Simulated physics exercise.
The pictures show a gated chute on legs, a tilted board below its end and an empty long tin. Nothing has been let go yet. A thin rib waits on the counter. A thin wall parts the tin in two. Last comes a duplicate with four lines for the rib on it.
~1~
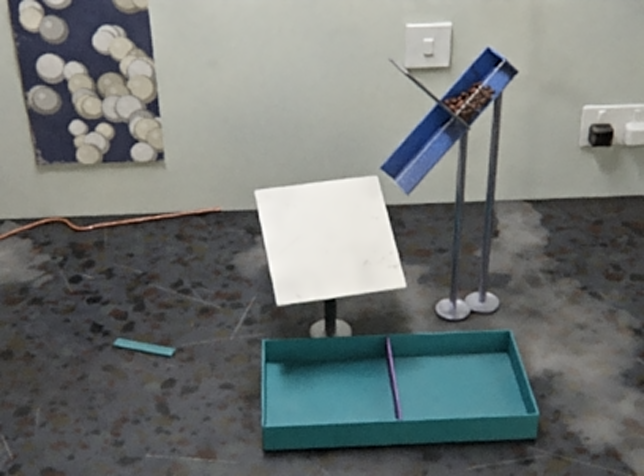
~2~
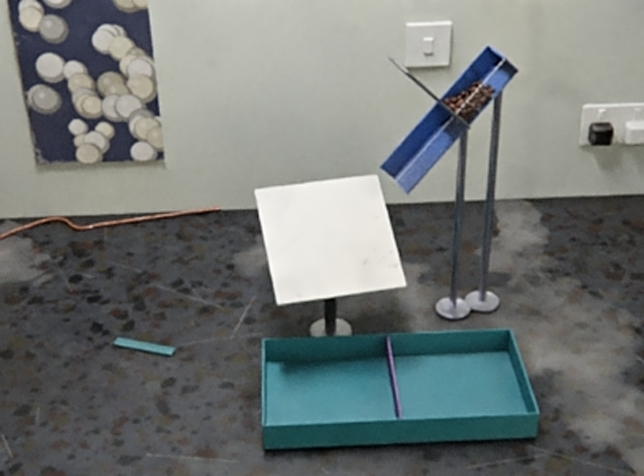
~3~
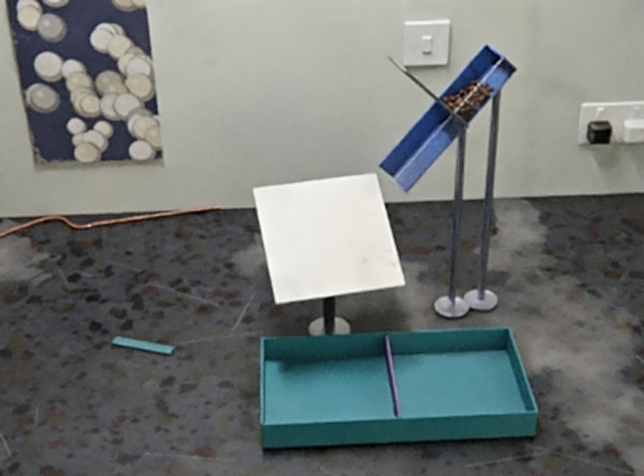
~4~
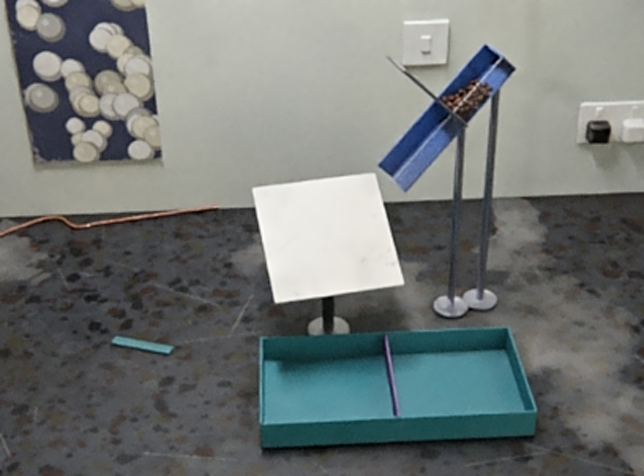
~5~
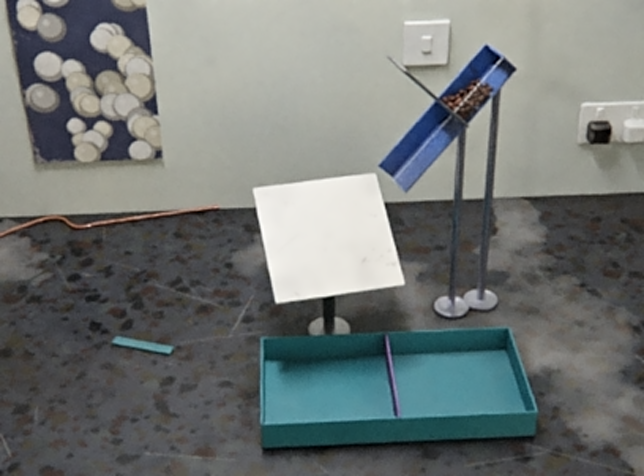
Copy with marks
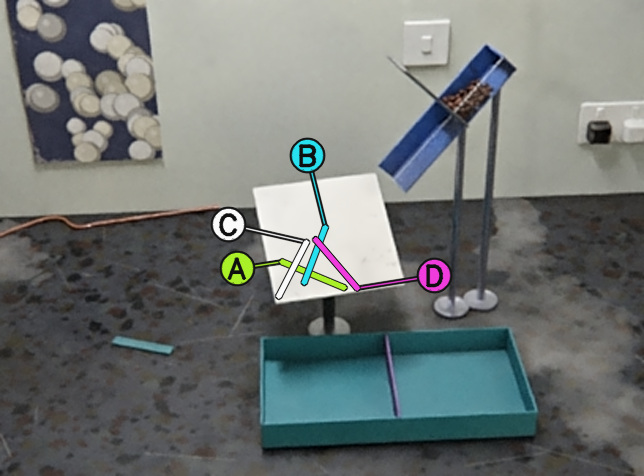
A blue sloping chute on legs held a small heap of brown berries behind its gate, above a tilted white board and an empty teal tin split by a thin wall, and nothing visibly moved.
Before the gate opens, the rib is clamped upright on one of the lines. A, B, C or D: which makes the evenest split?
The best line is D.
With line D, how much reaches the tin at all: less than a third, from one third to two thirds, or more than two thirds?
Line D gives more than two thirds.
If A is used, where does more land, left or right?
Left.
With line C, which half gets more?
Left.
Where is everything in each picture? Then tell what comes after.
Load behind the gate at (468, 107), allspice berries; lip of the chute at (400, 187), sloping fairly steeply, in the first picture.
Middle of the board at (329, 237), tilted fairly steeply; middle of its low edge at (343, 295); of its high edge at (316, 182), in the second picture.
Front corners of the tin at (262, 424) and (537, 411); front end of its middle wall at (400, 418), in the third picture.
Middle of the load at (465, 104); lip at (398, 184), in the fourth picture.
Middle of the load at (466, 104); lip at (399, 185), in the fifth picture.
On the marked copy, line A from (282, 261) to (344, 287); line B from (325, 227) to (304, 282); line C from (306, 242) to (278, 296); line D from (315, 239) to (357, 288).
Choosing A, of what is caught, nearly all in the left half, a small part in the right.
Choosing B, of what is caught, nearly all in the left half, a small part in the right.
Choosing C, of what is caught, nearly all in the left half, a small part in the right.
Choosing D, of what is caught, about a third in the left half, about two thirds in the right.
